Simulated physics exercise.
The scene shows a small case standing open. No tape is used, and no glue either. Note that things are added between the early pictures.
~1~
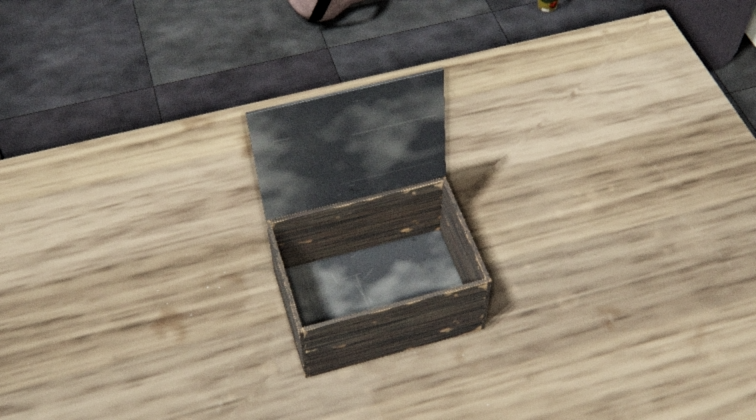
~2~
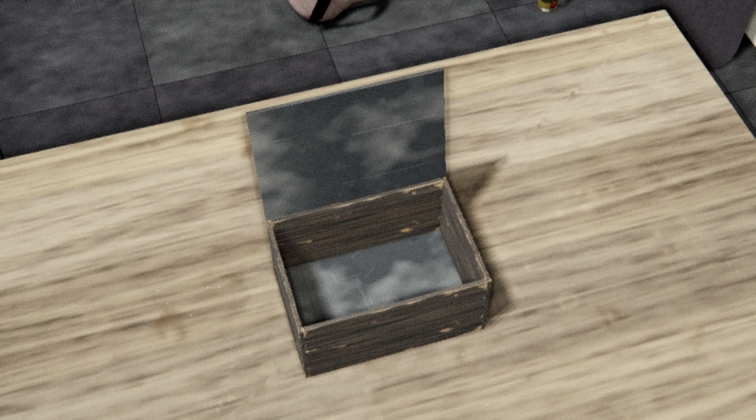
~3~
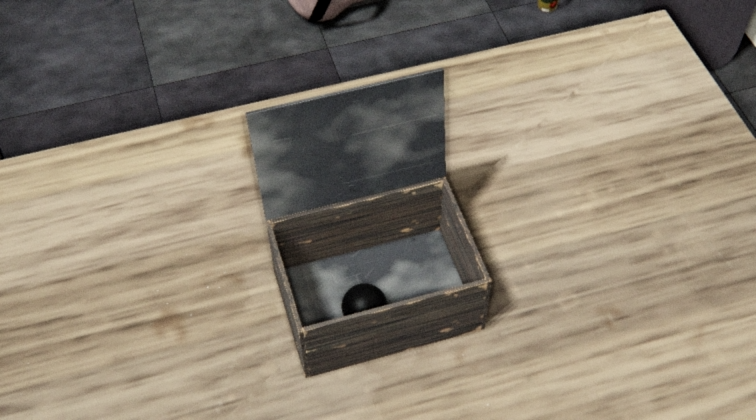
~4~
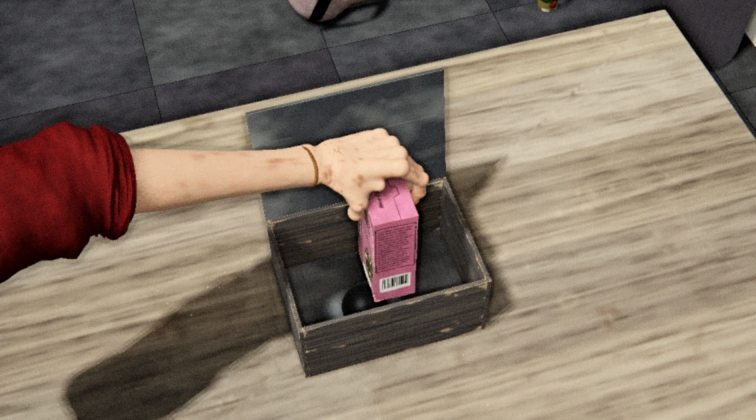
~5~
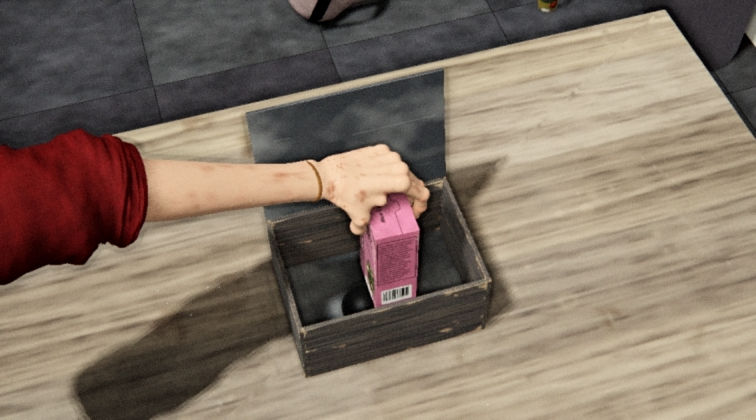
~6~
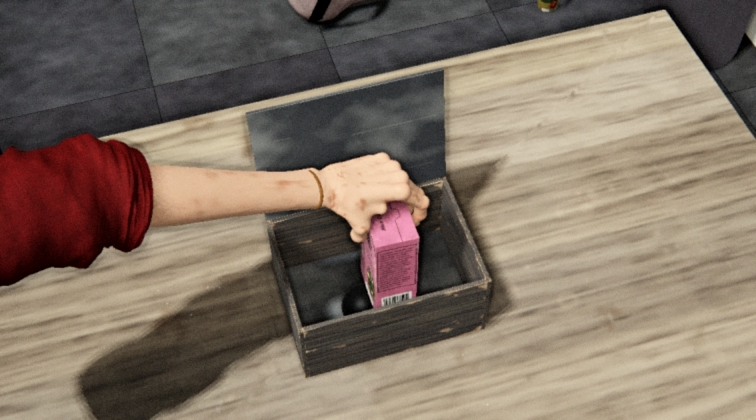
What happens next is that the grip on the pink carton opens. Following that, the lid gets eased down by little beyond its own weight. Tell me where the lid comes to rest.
Down on the rim.
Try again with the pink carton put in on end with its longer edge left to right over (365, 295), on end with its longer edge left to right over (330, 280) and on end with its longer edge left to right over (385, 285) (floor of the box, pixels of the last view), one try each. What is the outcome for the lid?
The first time it goes down completely, the next time it is kept open, and the last time it is kept open.
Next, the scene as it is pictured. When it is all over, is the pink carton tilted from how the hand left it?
Looking at the last picture, the pink carton sits at an angle.
Then, 0.40 s past the last view, pink carton on its side near (401, 287); black ball displaced about its own width.
Then, 1.20 s past the last view, lid starting down; pink carton on its side near (400, 298); black ball displaced about its own width.
Then, 1.70 s past the last view, lid 46° above the rim; pink carton on its side near (400, 298); black ball displaced about its own width.
Then, 1.90 s past the last view, lid 14° above the rim; pink carton on its side near (400, 298); black ball displaced about its own width.
Finally, lid shut; down or leaning hard in the box, pink carton; moved from the start, black ball. Final places as the last picture's camera would see them, pink carton near (400, 298).
